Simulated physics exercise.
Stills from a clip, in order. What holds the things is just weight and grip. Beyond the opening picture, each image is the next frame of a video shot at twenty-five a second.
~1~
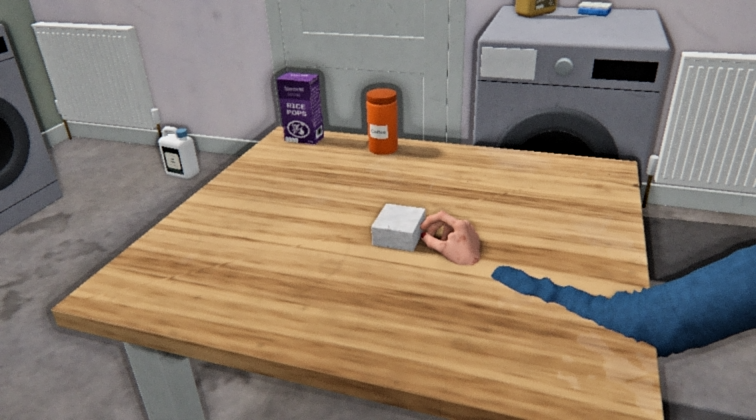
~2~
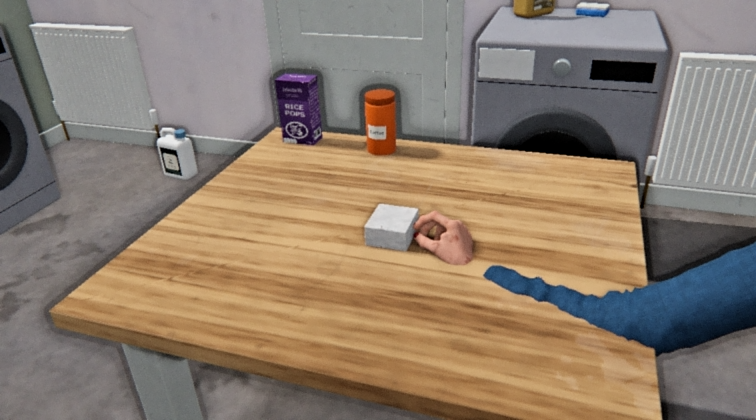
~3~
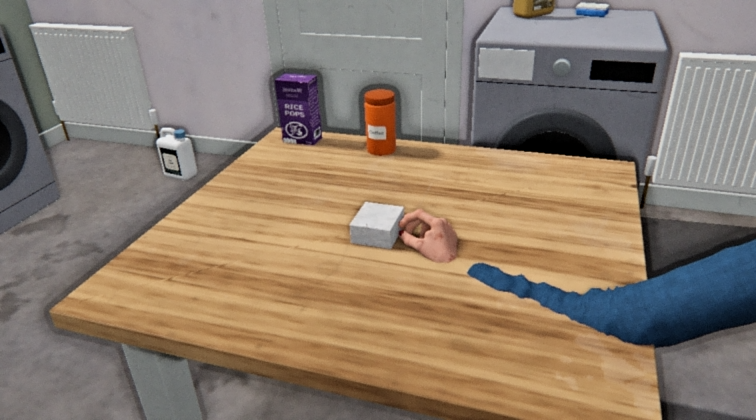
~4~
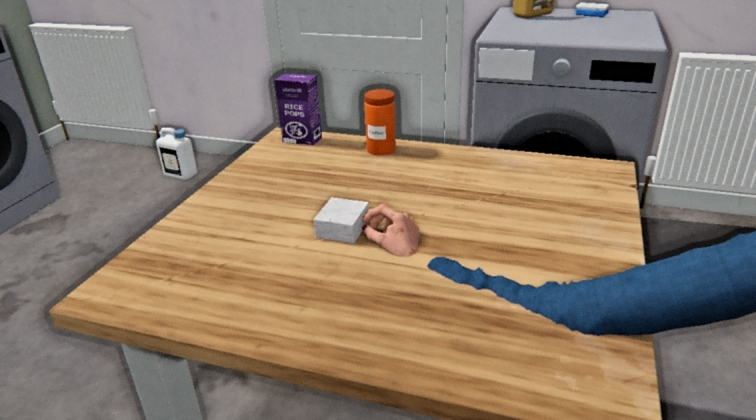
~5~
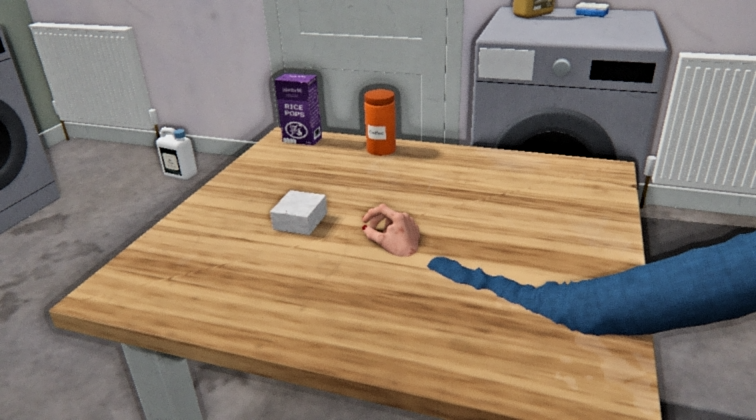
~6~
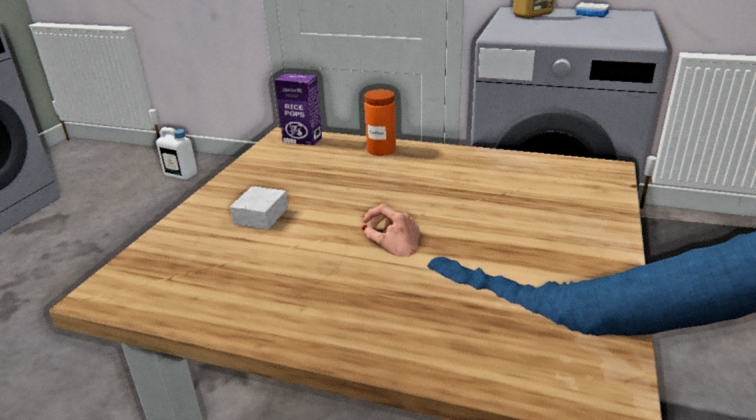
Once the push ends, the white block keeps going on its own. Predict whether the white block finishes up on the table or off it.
It is off the table at the end.
Then, 0.10 s after the last picture, white block now off the table.
Then, 0.30 s after the last picture, things are still on the move.
Then, 0.40 s after the last picture, as before.
By the end, off the table, white block.
